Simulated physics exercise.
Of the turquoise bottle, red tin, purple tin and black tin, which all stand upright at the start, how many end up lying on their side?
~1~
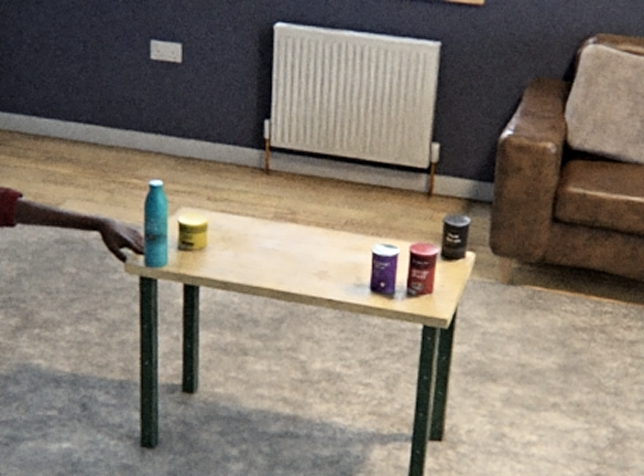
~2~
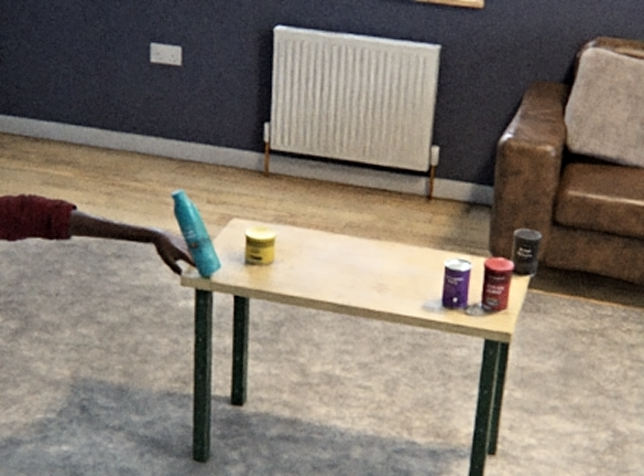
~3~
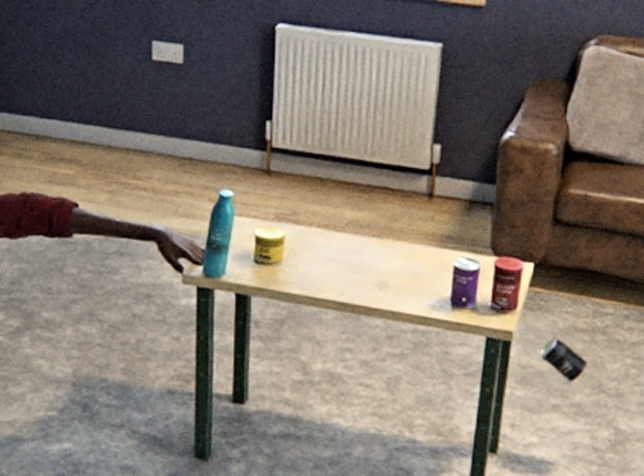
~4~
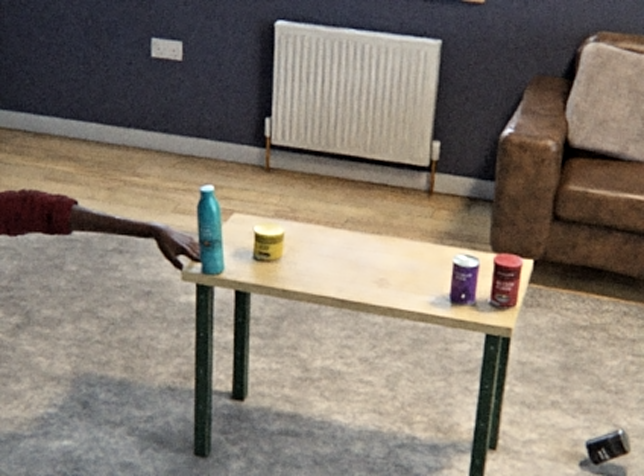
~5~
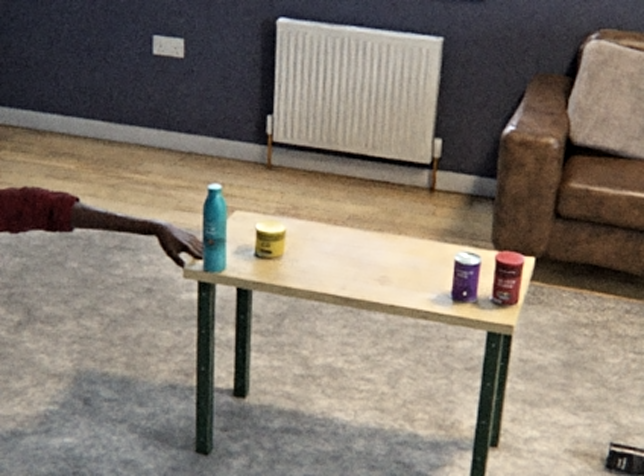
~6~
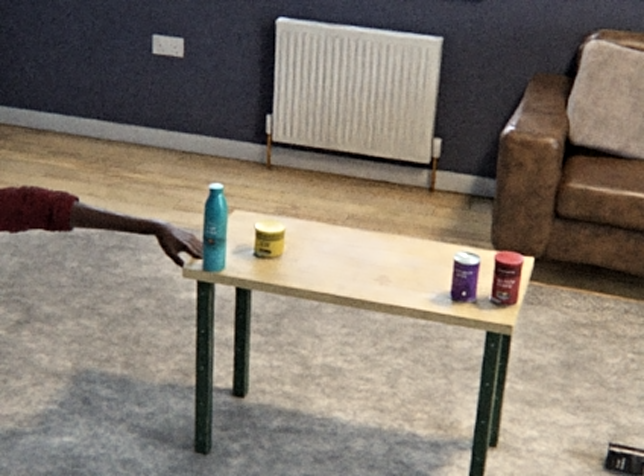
One of them ends up lying on its side, the black tin, which comes to rest on the floor.
